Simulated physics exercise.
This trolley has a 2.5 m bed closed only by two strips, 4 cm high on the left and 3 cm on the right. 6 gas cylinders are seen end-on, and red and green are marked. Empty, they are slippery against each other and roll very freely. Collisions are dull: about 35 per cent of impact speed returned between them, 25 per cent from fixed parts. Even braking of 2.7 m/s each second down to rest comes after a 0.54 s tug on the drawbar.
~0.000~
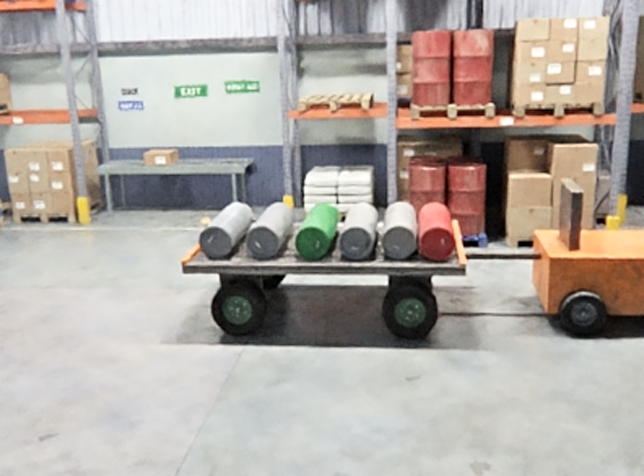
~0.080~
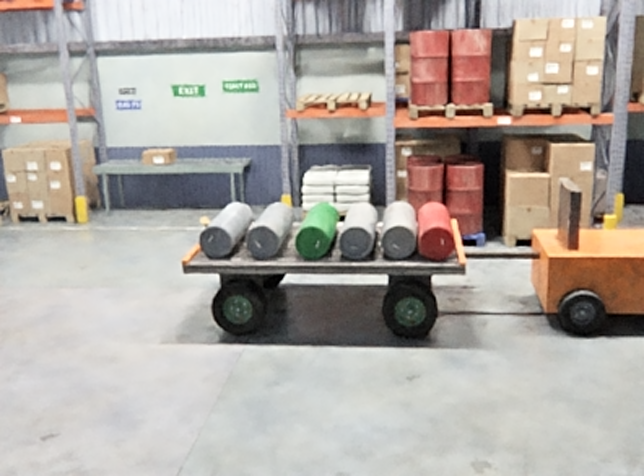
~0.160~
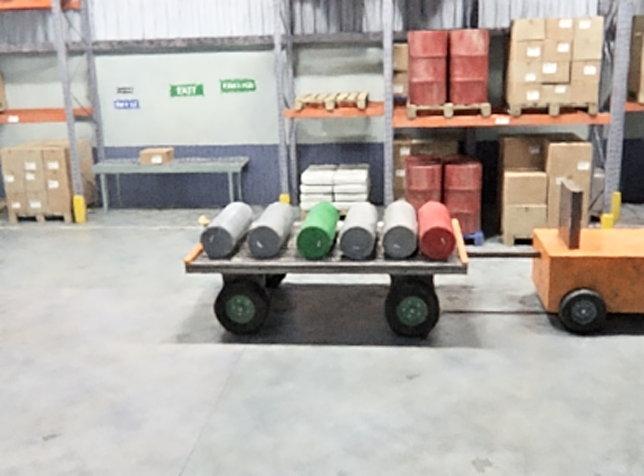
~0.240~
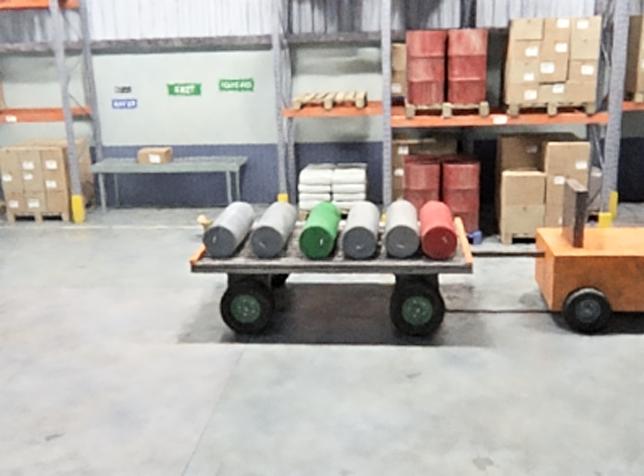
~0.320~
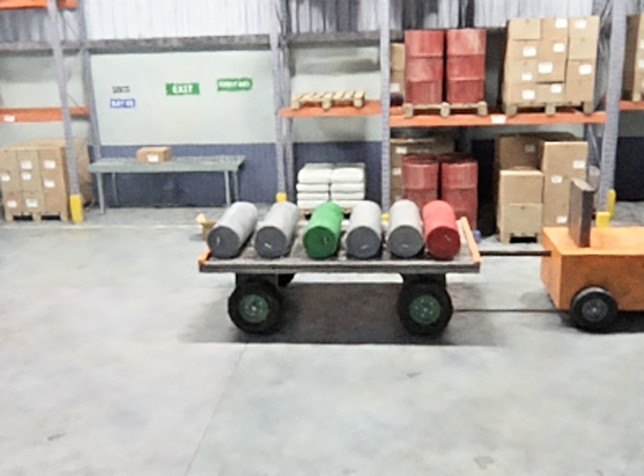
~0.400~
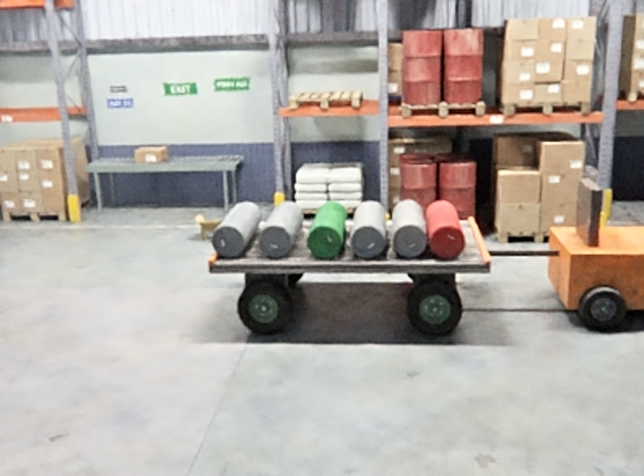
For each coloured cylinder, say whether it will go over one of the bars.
The red one spared. Green: Spared.
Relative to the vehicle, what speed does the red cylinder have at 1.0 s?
It's going at around 0.4 m/s.
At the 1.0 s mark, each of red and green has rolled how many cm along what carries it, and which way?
Red 60 left, green 60 left.
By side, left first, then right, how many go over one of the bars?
On the left it's 1, and on the right it's 0.
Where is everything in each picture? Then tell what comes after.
The first frame shows red (437, 244), green (312, 243); right bar at (464, 265); cart at rest; 6 of the 6 make up the bottom layer on the deck.
The second frame shows red (437, 243), green (312, 243); right bar at (463, 264); cart moving right at 0.2 m/s.
The third frame shows red (437, 243), green (313, 243); right bar at (465, 264); cart moving right at 0.5 m/s.
The fourth frame shows red (440, 242), green (316, 242); right bar at (470, 263); cart moving right at 0.8 m/s.
The fifth frame shows red (443, 242), green (319, 242); right bar at (478, 263); cart moving right at 1.1 m/s.
The sixth frame shows red (447, 242), green (324, 242); right bar at (488, 263); cart moving right at 1.4 m/s.
By 1.0 s, red is on the deck, 80 cm from the right bar, rolling left along the cart; green is on the deck, 55 cm from the left bar, rolling left along the cart; 1 over a bar so far.
By 1.7 s, green is on the deck, 65 cm from the left bar, rolling right along the cart; red as before; 1 over a bar so far.
Finally (2.6 s), red is on the deck, 75 cm from the right bar; green is on the deck, 70 cm from the left bar; 1 over a bar so far.
